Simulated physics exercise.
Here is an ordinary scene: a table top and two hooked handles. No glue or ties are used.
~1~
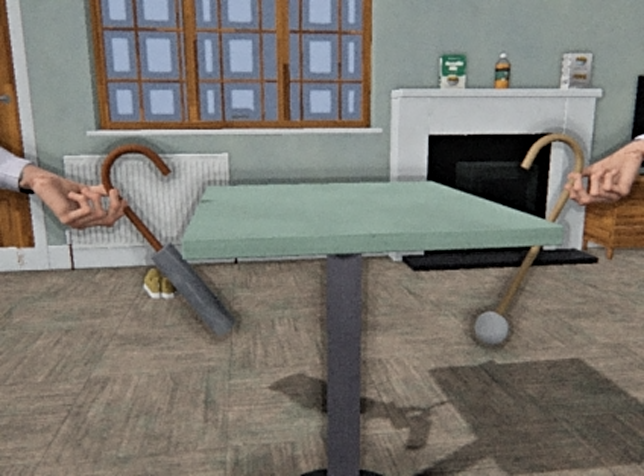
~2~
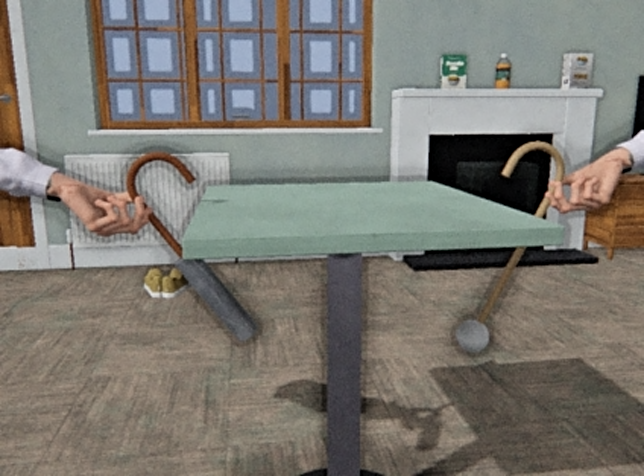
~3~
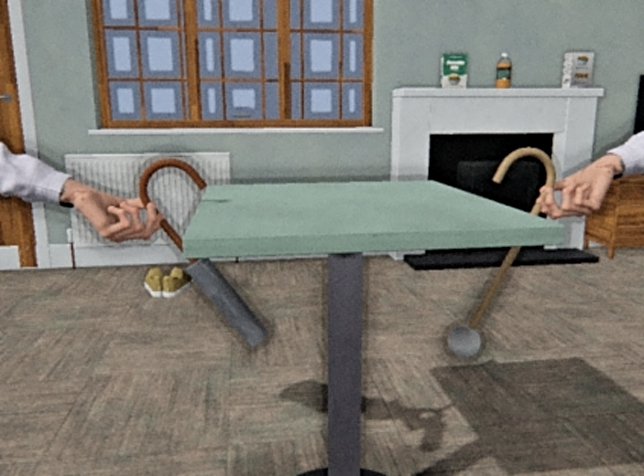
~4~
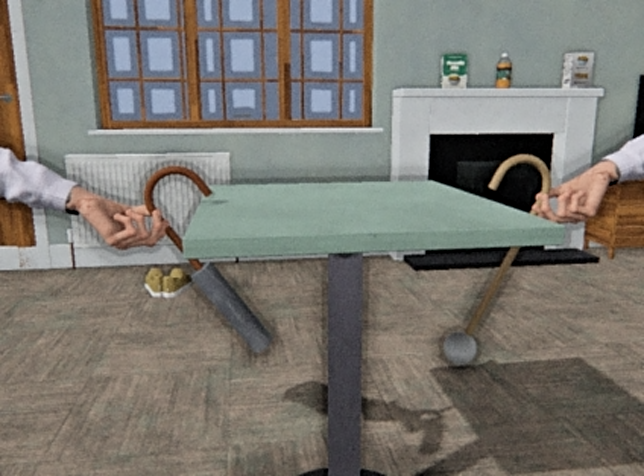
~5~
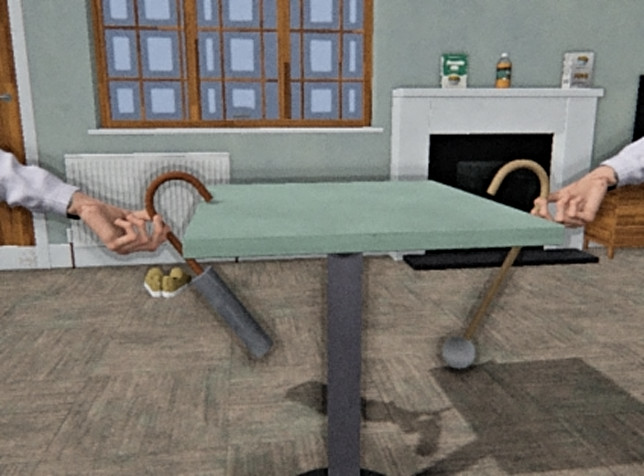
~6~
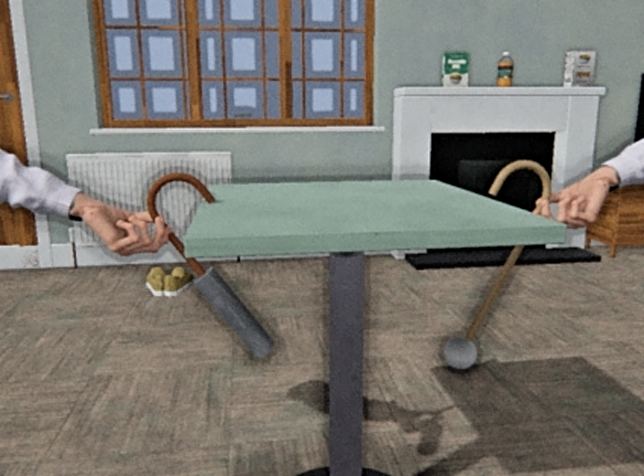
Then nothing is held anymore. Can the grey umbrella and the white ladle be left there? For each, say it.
Outcome: Grey umbrella: Hanging. White ladle: Fallen off.
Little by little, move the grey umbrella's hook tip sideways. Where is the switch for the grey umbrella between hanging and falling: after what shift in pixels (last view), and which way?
You'd move it 12 pixels toward the left.
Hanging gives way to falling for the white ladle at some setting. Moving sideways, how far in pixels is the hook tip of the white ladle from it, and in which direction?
Some 8 pixels, left.
Then, 0.28 s later than the last frame, grey umbrella at rest near (222, 265); white ladle dropping near (480, 389).
Then, 0.44 s later than the last frame, grey umbrella at rest near (220, 265); white ladle dropping near (512, 430).
Then, 0.54 s later than the last frame, grey umbrella at rest near (220, 265); white ladle dropping near (541, 458).
When it is over, the grey umbrella stays hooked on the edge, near (223, 264); the white ladle falls to the floor.
